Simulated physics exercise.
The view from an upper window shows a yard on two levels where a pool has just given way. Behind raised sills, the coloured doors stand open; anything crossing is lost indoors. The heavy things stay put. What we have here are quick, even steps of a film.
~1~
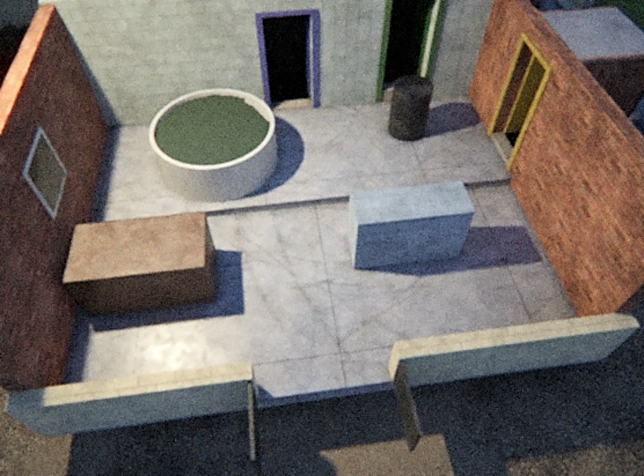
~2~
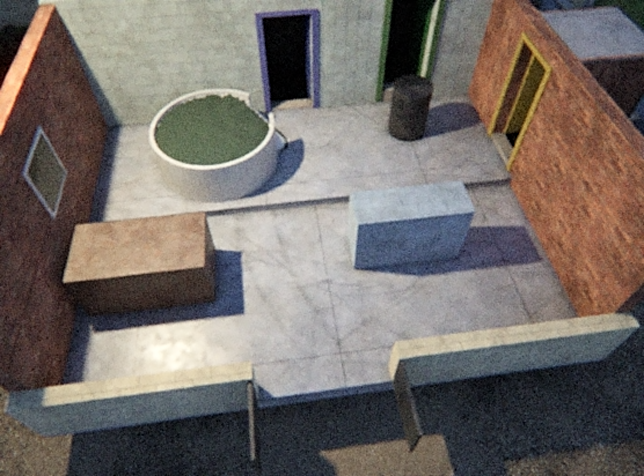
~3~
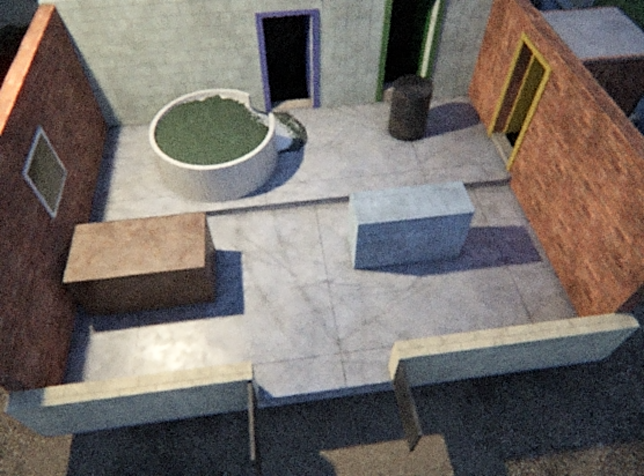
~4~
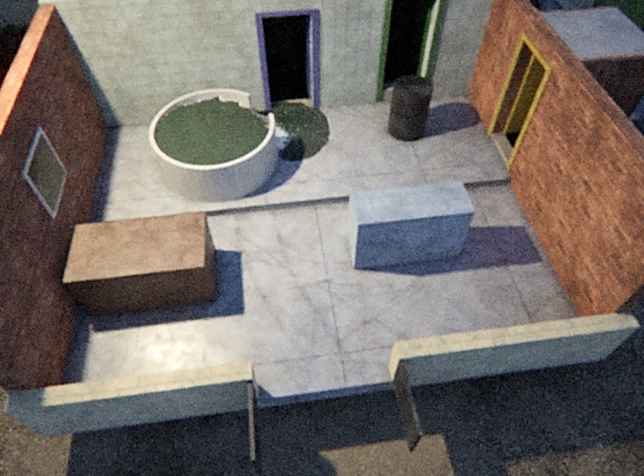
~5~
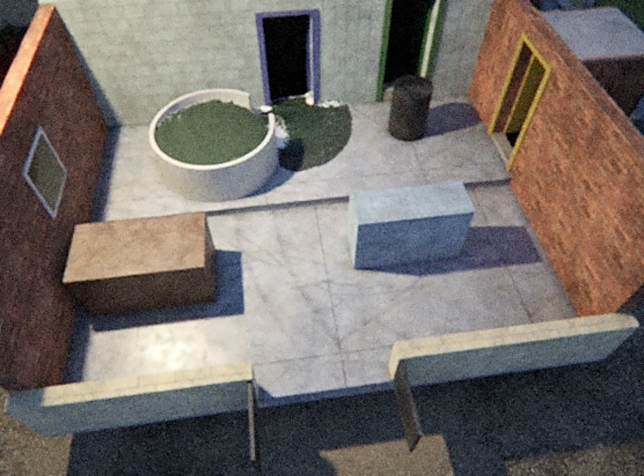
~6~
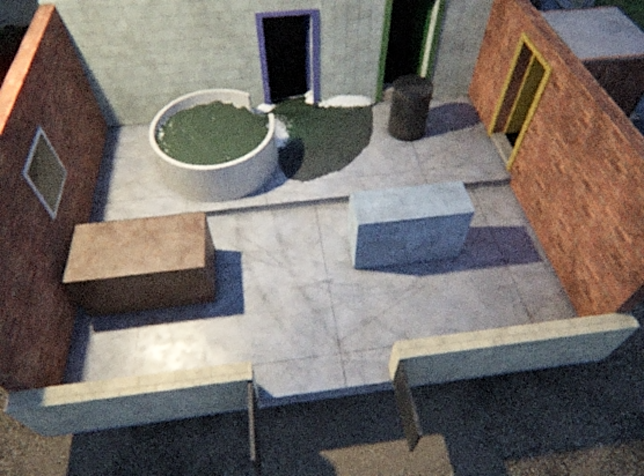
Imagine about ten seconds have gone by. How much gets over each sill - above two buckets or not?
At the end, blue door: More than two buckets, yellow door: Two buckets or fewer, green door: Two buckets or fewer.
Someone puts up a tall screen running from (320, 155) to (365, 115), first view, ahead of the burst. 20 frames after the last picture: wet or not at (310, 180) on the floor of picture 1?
That spot is swamped.
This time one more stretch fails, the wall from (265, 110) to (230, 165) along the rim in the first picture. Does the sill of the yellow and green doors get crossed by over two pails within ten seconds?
Looking at each: The yellow one admits more, while the green one admits less.
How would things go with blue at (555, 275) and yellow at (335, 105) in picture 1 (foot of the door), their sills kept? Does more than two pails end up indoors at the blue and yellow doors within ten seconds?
I'd say the blue door beats the mark and the yellow door beats the mark.
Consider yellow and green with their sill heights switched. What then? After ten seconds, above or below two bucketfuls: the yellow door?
Honestly, the yellow one copes.
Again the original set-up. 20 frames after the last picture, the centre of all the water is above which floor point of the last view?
It is around (305, 153).
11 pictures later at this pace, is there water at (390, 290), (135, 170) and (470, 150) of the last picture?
First spot not wet, second not wet, third soaked.
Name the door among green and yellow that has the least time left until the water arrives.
It would be the green door.
A moment on, water covers 20 % of the floor; the blue door far over two buckets in, the yellow door not reached, the green door wet at the sill, nothing in.
Next, water covers 25 % of the floor; the blue door far over two buckets in, the yellow door wet at the sill, nothing in, the green door wet at the sill, nothing in.
Then, water covers 35 % of the floor; the blue door far over two buckets in, the yellow door wet at the sill, nothing in, the green door wet at the sill, nothing in.
Later, water covers 55 % of the floor; the blue door far over two buckets in, the yellow door wet at the sill, nothing in, the green door wet at the sill, nothing in.
In the end, water covers 85 % of the floor; the blue door far over two buckets in, the yellow door wet at the sill, nothing in, the green door wet at the sill, nothing in.
